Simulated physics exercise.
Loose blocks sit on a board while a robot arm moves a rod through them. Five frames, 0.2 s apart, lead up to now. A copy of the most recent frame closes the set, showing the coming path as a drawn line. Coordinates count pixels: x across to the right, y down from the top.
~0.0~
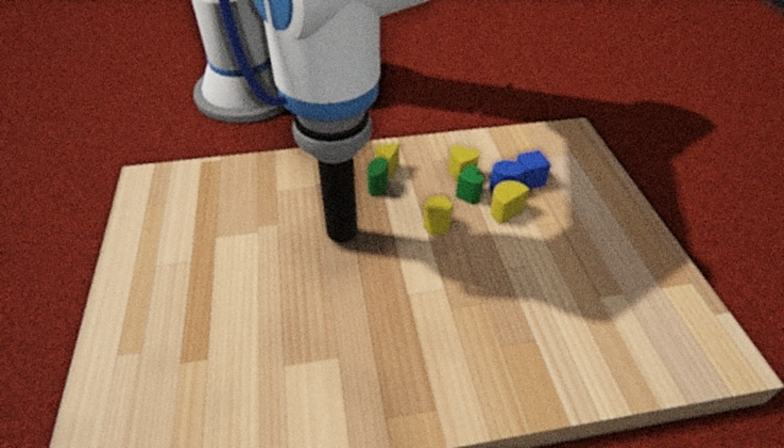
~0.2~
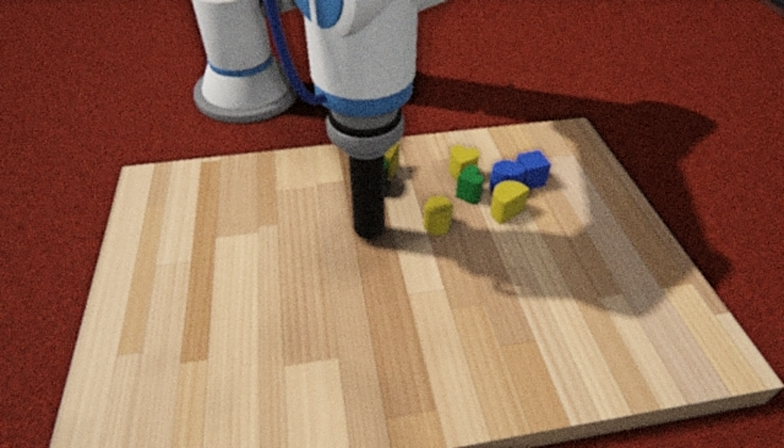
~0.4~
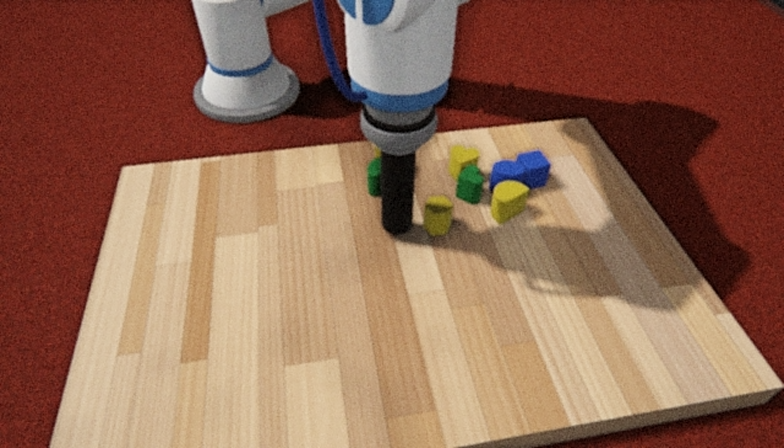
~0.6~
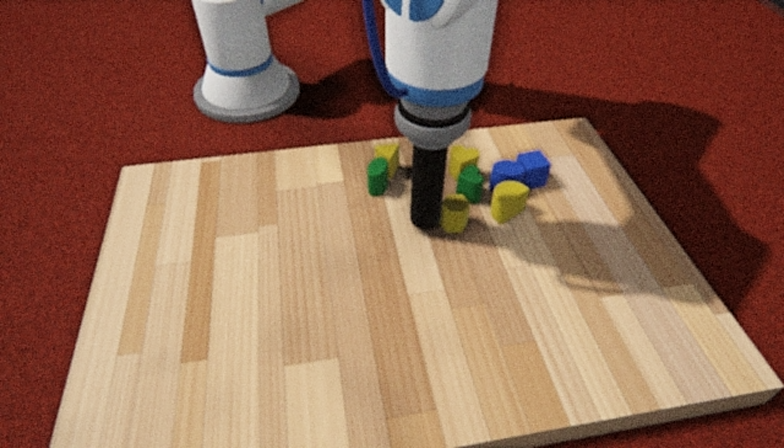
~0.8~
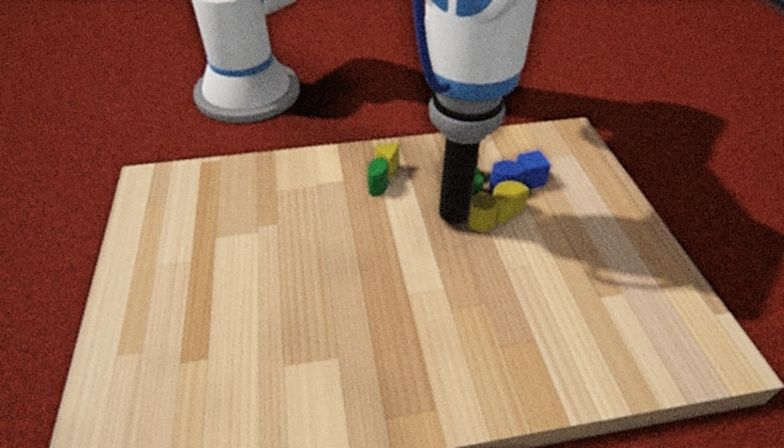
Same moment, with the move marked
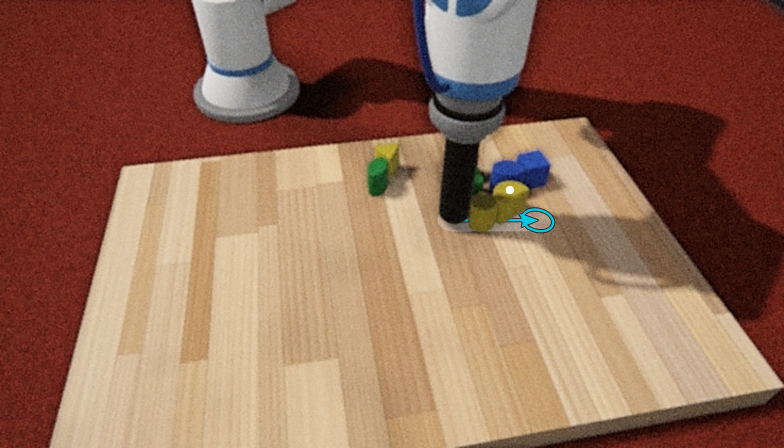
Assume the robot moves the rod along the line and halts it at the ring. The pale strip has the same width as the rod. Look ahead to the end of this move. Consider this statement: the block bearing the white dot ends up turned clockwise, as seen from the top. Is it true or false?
It is false.
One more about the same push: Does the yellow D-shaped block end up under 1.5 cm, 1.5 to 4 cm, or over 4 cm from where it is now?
The block winds up beyond 4 cm from where it is now.
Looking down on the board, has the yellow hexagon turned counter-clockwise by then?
In short: No.
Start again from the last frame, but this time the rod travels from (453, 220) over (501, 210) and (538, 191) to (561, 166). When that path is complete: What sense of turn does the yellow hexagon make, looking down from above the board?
The block spins clockwise.
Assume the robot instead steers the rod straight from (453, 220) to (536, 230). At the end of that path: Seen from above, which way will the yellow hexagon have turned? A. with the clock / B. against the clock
A.
Drawn move, straight from (453, 220) to (538, 220); the dot is on the yellow D-shaped block.
On the path given first. Halfway along, rod at (497, 214); yellow hexagon at (528, 210), turned 50° clockwise; yellow D-shaped block at (526, 189), turned 60° anticlockwise.
At the end, rod at (540, 214); green heart block still; yellow hexagon at (560, 218), turned 125° clockwise; yellow D-shaped block at (551, 180), turned 135° anticlockwise.
